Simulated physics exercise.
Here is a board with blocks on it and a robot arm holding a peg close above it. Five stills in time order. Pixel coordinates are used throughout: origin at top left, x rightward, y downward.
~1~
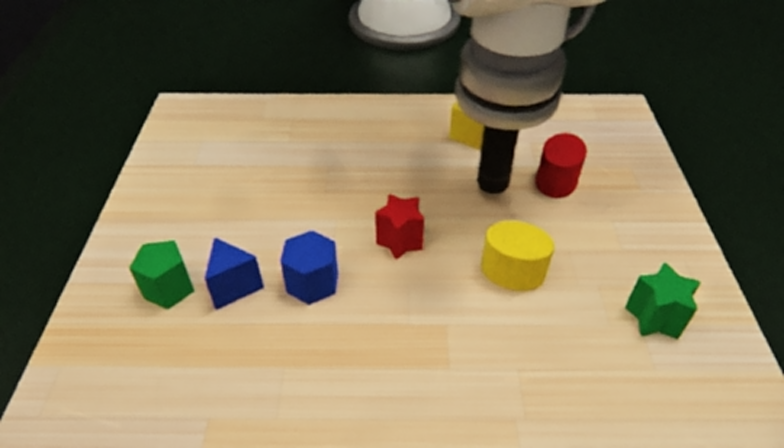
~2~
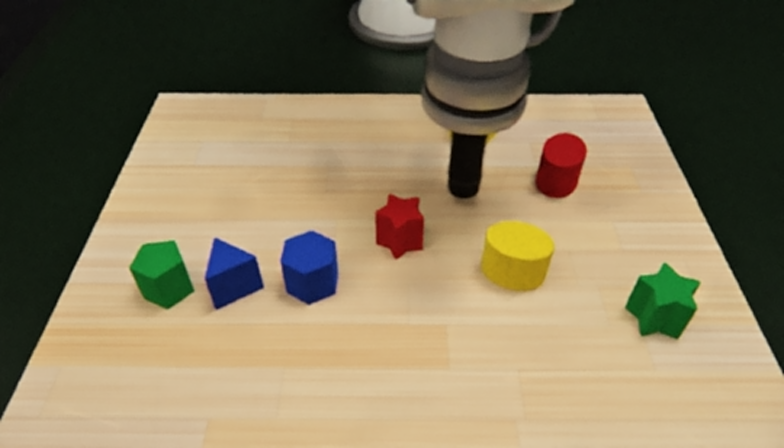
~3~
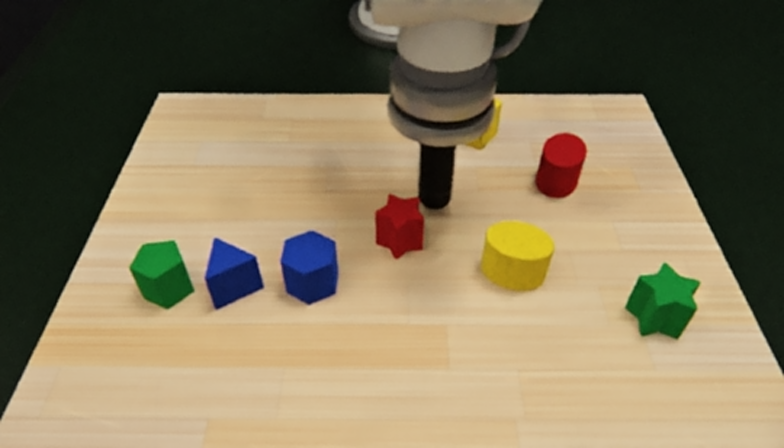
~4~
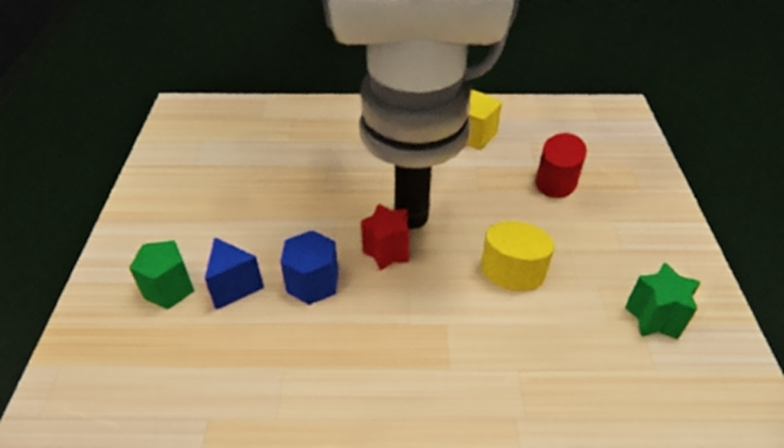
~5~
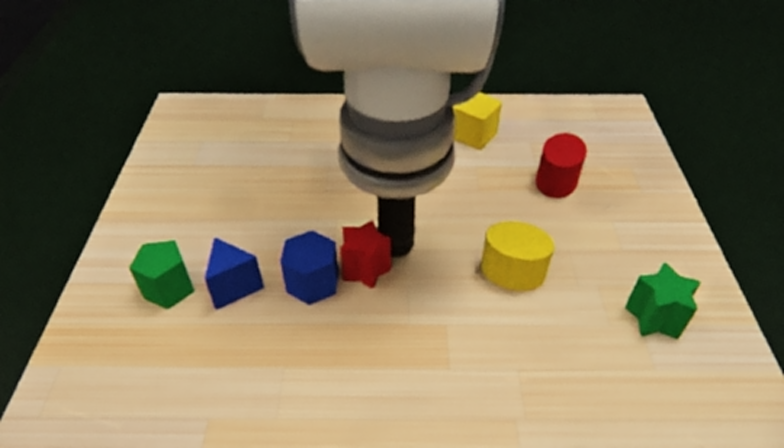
A robot arm moved its black peg left and toward the viewer across a wooden board of colorful blocks, then pushed the red star over beside the blue six-sided block while the others stayed put.
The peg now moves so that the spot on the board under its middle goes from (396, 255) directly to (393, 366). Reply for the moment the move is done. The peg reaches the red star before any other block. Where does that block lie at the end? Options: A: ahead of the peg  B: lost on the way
(B)
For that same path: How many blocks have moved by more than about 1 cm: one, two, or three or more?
That push would leave one block displaced by more than about 1 cm.
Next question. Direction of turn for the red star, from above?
Direction: Clockwise.
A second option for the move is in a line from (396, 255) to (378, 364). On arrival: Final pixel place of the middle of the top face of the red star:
If I read the scene right, the answer is (348, 266).
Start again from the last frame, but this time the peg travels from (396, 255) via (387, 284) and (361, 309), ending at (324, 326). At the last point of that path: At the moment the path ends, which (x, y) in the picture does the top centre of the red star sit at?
So, by the moment the path ends, you'll find the top centre of the red star at (274, 286).
On the path given first. One third of the way, peg (395, 280); blue six-sided block (302, 252); red star (356, 254), turned 40° clockwise.
Two thirds of the way, peg (394, 316); blue six-sided block (302, 252); red star (356, 255), turned 50° clockwise.
At the end, peg (393, 357); blue six-sided block (302, 252); red star (356, 255), turned 50° clockwise; yellow oval block still.
